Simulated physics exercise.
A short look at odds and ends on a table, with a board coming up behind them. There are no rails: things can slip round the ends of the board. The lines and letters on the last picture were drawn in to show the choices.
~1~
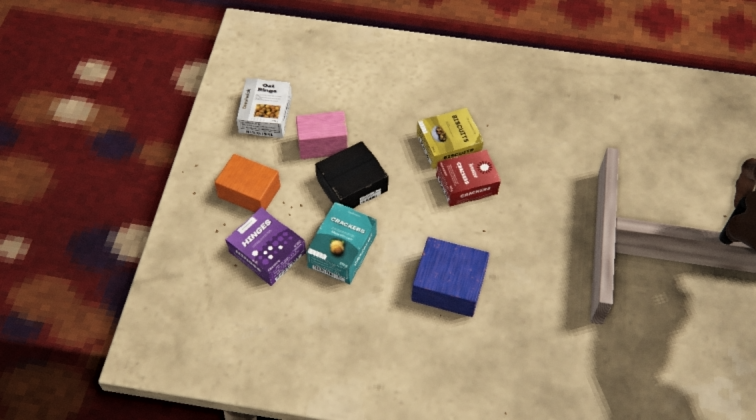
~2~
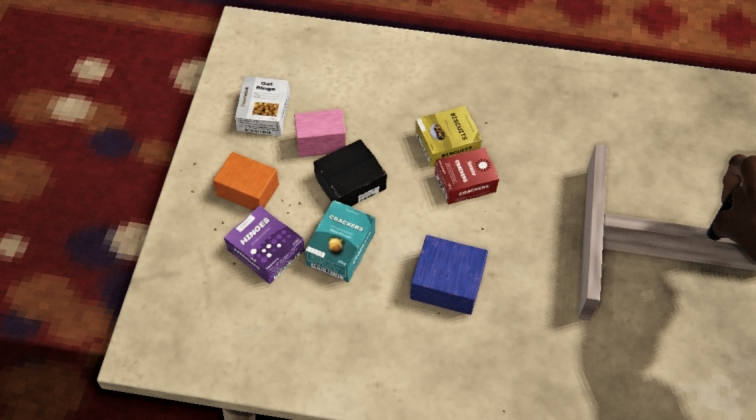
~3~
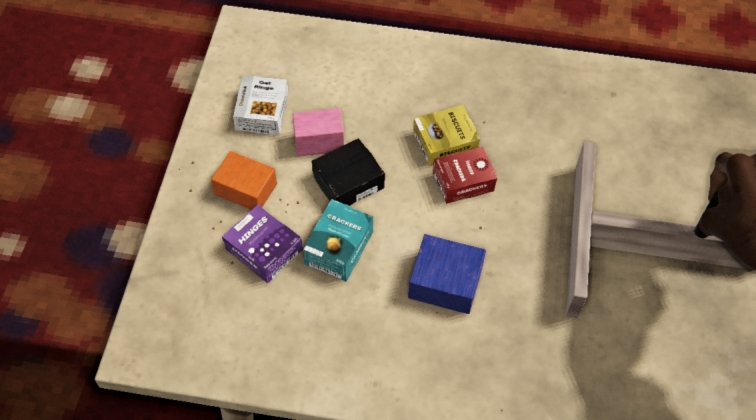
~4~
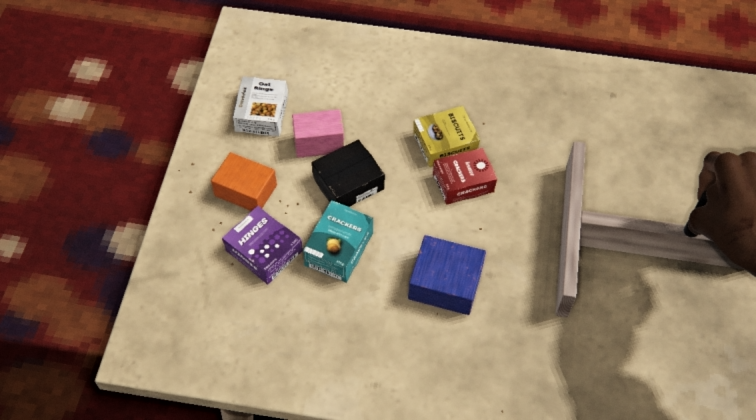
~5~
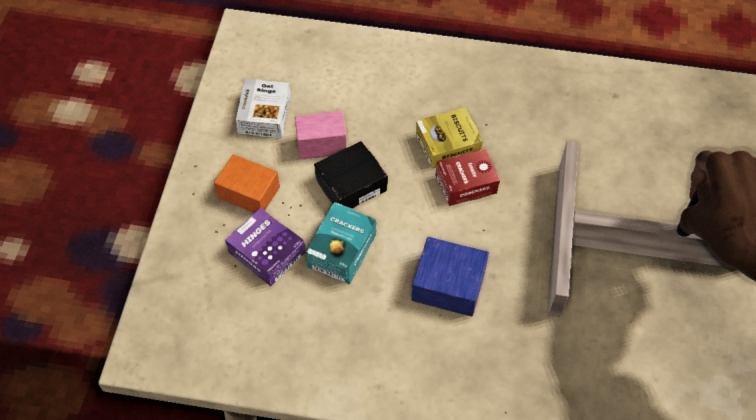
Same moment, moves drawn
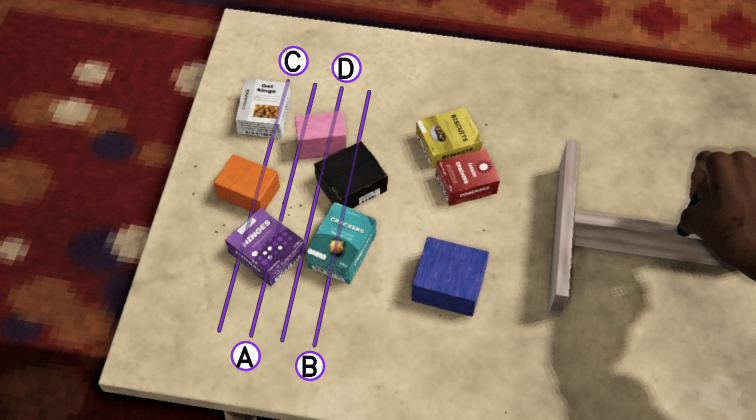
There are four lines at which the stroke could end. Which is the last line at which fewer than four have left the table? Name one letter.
Stop at C.
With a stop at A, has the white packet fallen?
By then, no.
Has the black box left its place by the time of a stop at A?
Yes.
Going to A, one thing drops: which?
The purple box.
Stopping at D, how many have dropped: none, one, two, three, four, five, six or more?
In all, none.
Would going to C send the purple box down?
Yes.
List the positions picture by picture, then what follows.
The first frame shows red packet (468, 178); turquoise packet (342, 243); yellow packet (450, 138).
The second frame shows board (598, 218); pink block (320, 133).
The third frame shows board (585, 216); orange block (244, 182).
The fourth frame shows board (575, 215); white packet (261, 106).
The fifth frame shows board (568, 215); red packet (468, 178); turquoise packet (342, 243); yellow packet (449, 138).
On the marked copy, A at (286, 200); B at (344, 208); C at (256, 196); D at (314, 204).
With C. Early on, board (453, 199); yellow packet (427, 128); blue block (403, 271).
Further on, board (342, 183); purple box (175, 238); white packet (240, 97).
At the end, board (258, 172); purple box over the edge; turquoise packet (158, 222); one fallen.
As for the rest, A is within the limit but short; B is within the limit but short; D is within the limit but short.
